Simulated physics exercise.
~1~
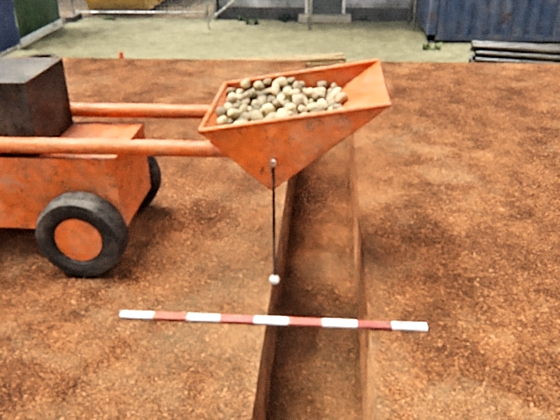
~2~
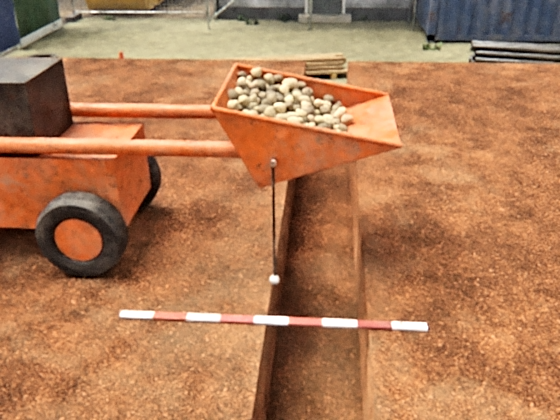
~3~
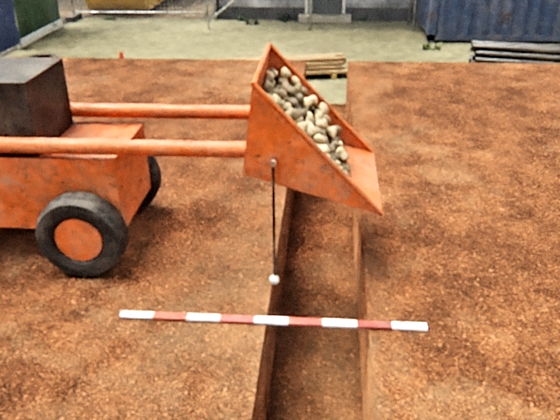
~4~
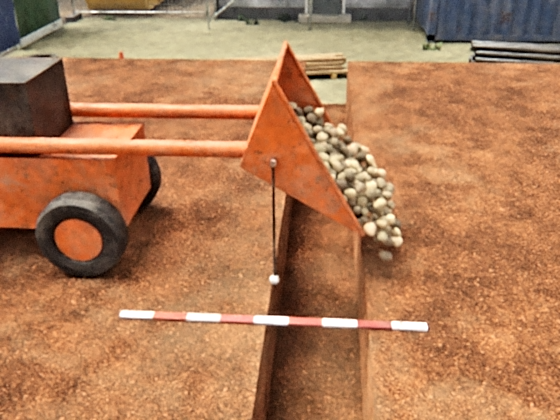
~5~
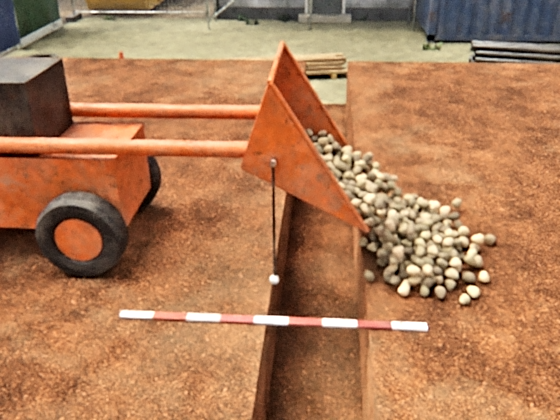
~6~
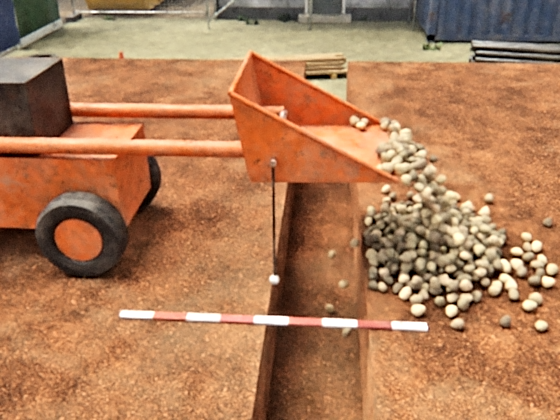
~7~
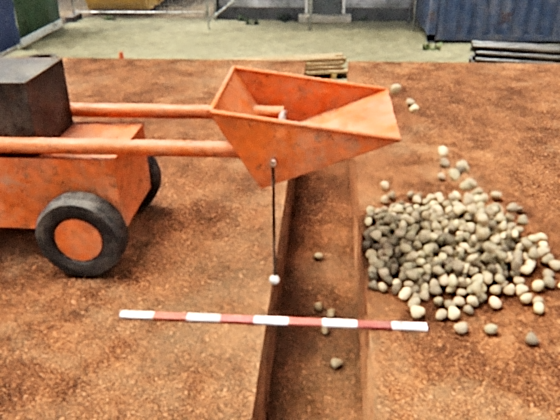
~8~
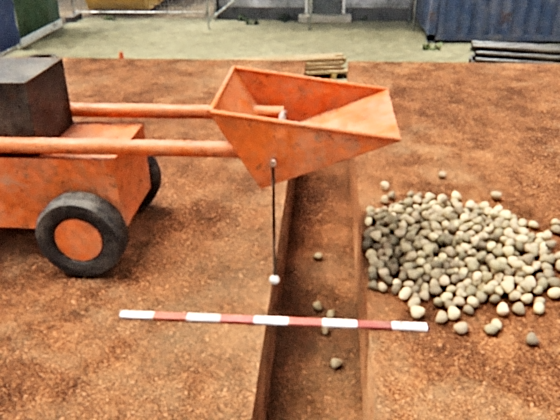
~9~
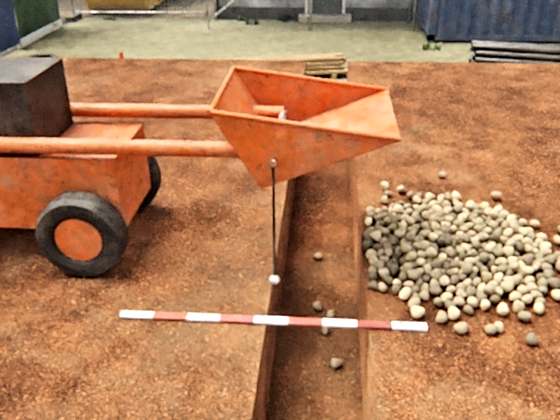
Orange loader tipping smooth stones from its bucket beyond a narrow trench, then levelling back, leaving a spread heap on the right.
